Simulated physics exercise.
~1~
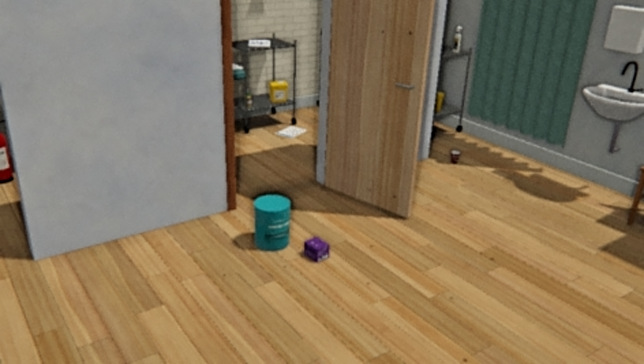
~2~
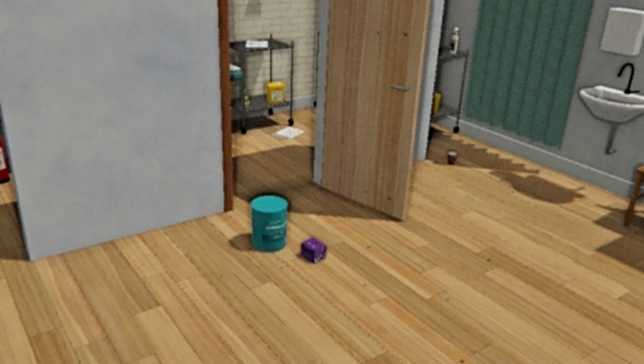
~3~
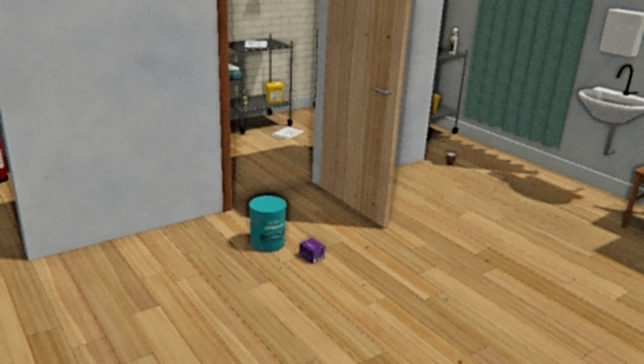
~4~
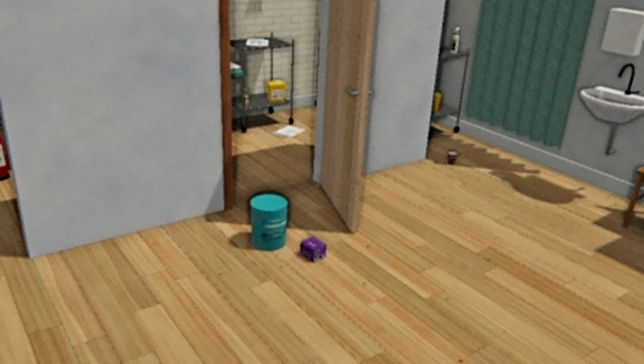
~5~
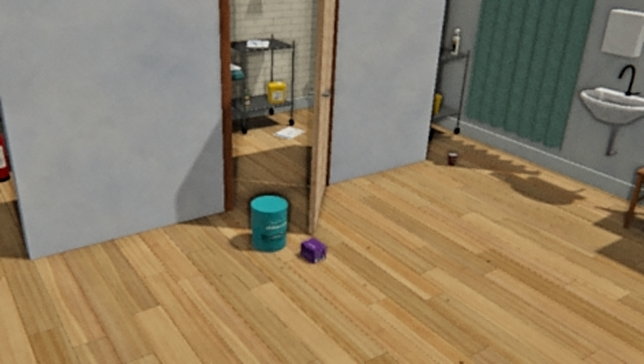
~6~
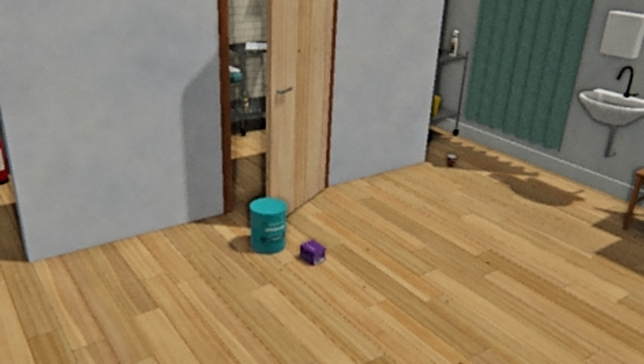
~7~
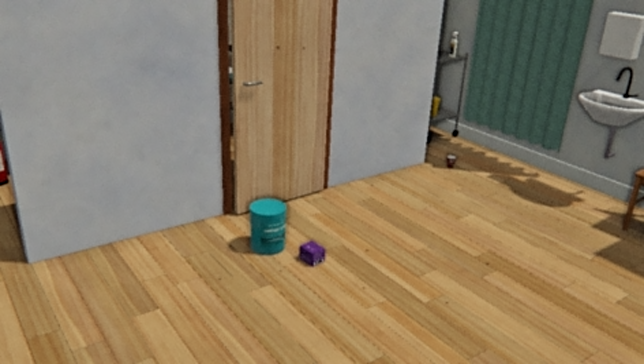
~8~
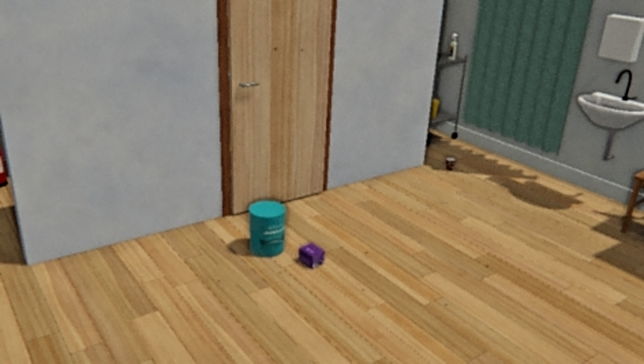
A wooden door swings fully shut behind a turquoise pail and a purple box.
